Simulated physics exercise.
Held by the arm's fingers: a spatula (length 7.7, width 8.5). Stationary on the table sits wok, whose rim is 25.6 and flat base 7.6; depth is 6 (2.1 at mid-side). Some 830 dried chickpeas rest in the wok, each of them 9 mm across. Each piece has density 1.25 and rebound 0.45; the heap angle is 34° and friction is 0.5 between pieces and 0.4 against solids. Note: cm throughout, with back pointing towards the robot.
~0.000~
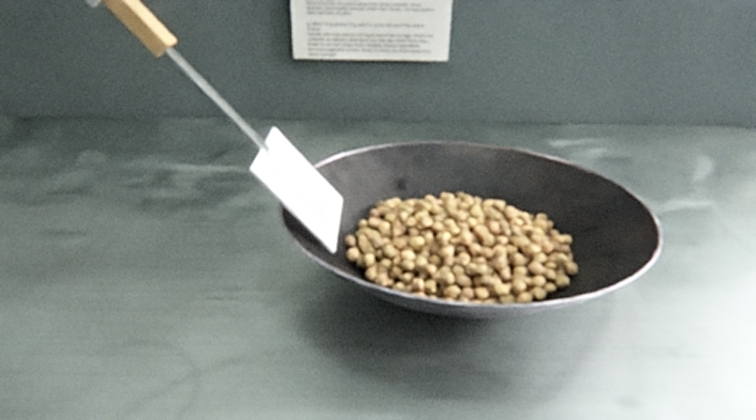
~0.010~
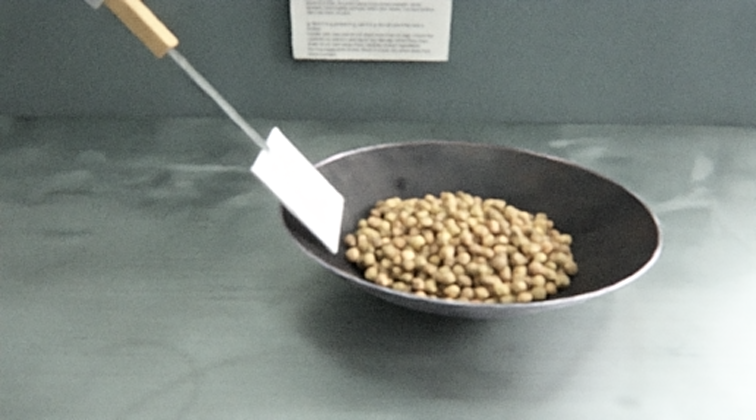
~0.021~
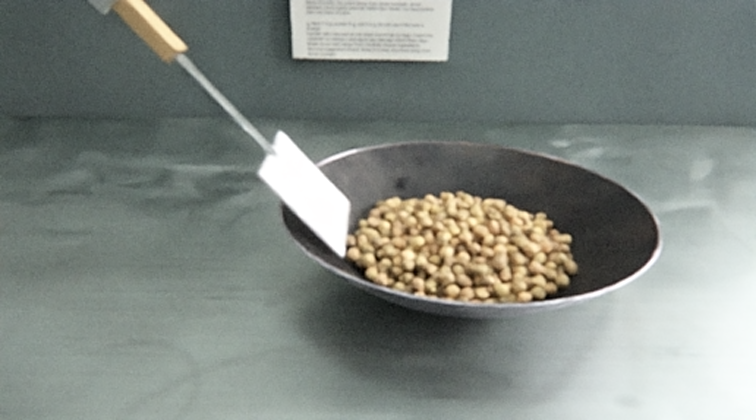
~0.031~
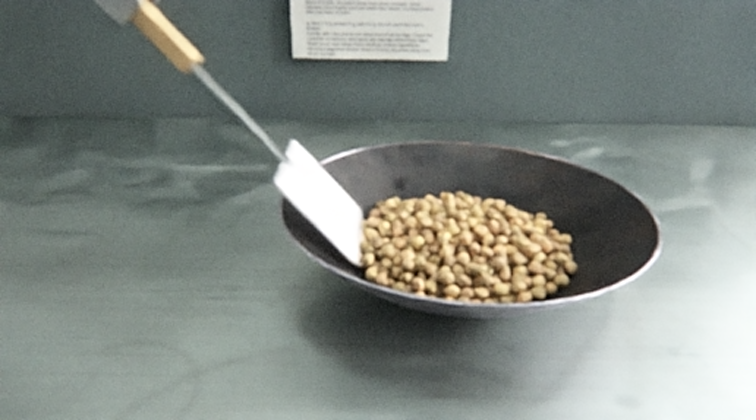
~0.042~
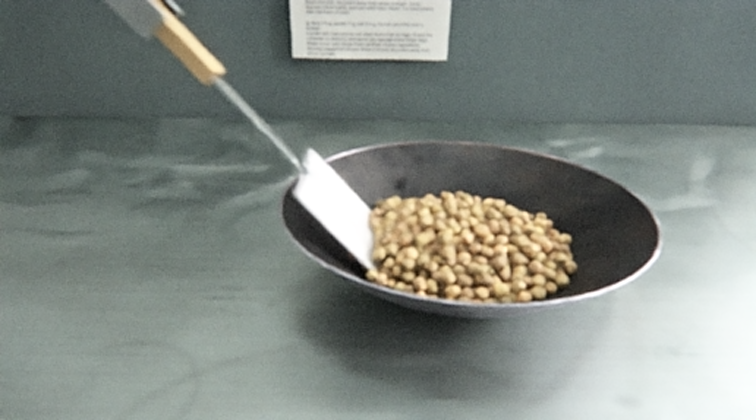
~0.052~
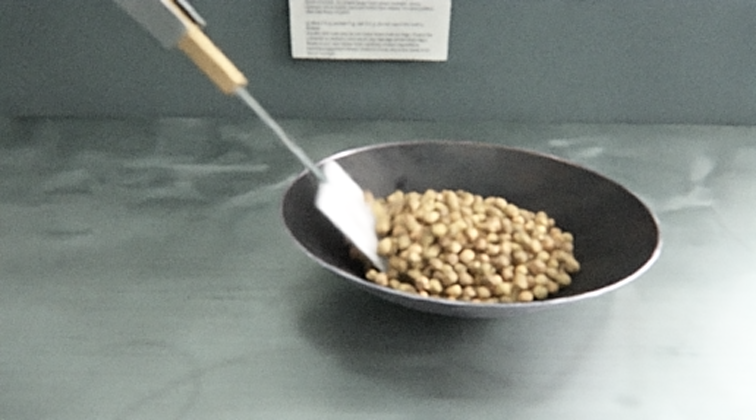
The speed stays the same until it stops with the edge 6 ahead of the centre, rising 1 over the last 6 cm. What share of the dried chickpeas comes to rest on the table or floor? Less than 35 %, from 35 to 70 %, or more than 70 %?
From 35 to 70 %.
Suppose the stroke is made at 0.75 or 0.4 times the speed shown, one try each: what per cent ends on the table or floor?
First try around 30 %, second try around 5 %.
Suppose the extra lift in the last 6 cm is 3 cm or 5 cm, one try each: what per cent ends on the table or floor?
40 and 30 per cent.
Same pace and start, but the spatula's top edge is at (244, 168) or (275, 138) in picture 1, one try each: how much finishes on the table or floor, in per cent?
Close to 40 and 45 percent respectively.
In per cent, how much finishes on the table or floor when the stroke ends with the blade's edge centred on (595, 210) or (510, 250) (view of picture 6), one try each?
I'd say some 55 per cent, then some 20 per cent.
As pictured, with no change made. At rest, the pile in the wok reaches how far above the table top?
Roughly 6.0 centimetres.
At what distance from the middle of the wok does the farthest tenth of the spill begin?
50 centimetres, give or take.
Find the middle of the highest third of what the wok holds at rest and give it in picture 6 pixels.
(564, 234).
After 0.08 s, sloping 49°, highest piece 12 above the table; 832 in the wok, 1 on the blade or in flight.
After 0.10 s, sloping 49°, highest piece 17 above the table; 829 in the wok, 4 on the blade or in flight.
After 0.31 s, sloping 49°, highest piece 36 above the table; 457 in the wok, 138 on the table or floor, 238 on the blade or in flight.
After 1.36 s, sloping 49°, highest piece 5 above the table; 457 in the wok, 376 on the table or floor.
At rest, 457 in the wok, 376 on the table or floor. That is 45 % on the table or floor.
